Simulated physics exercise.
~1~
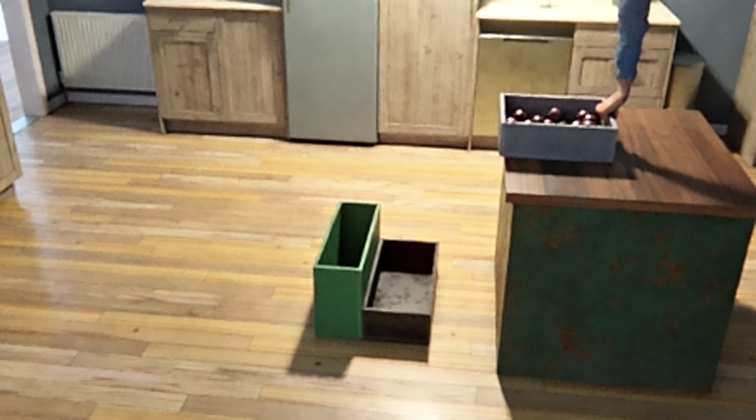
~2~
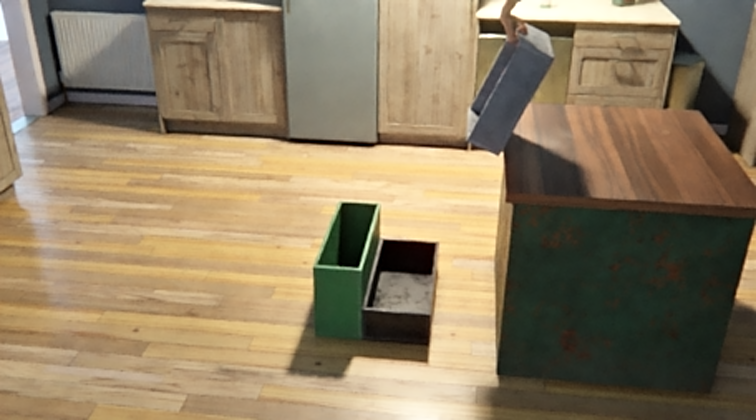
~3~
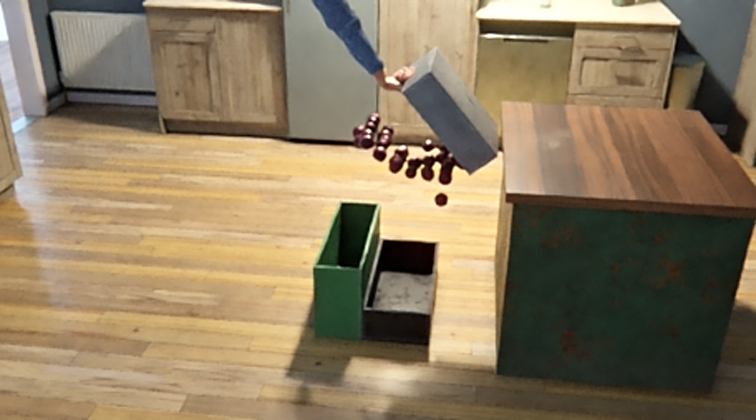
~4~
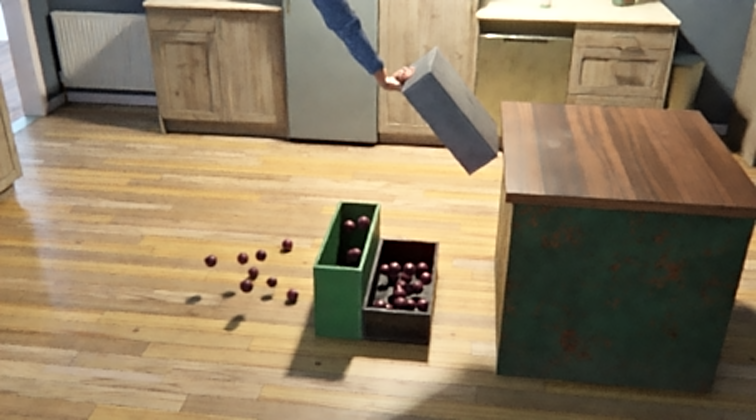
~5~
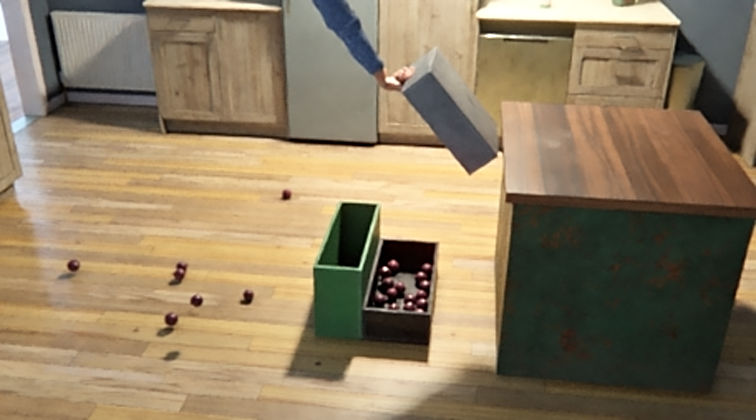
In a sunlit kitchen with a pale wooden floor, seen from slightly above by a still camera, a grey crate of dark red onions sits on a wood-topped green bench at the right. An open black tote and a taller, narrow green box stand side by side on the floor to its left. An arm lifts the crate leftward off the bench and tips it steeply over. The onions tumble out in a loose cluster, many landing in the tote, some in the green box, and others scattering leftward across the floor. The emptied crate stays tilted in the hand.
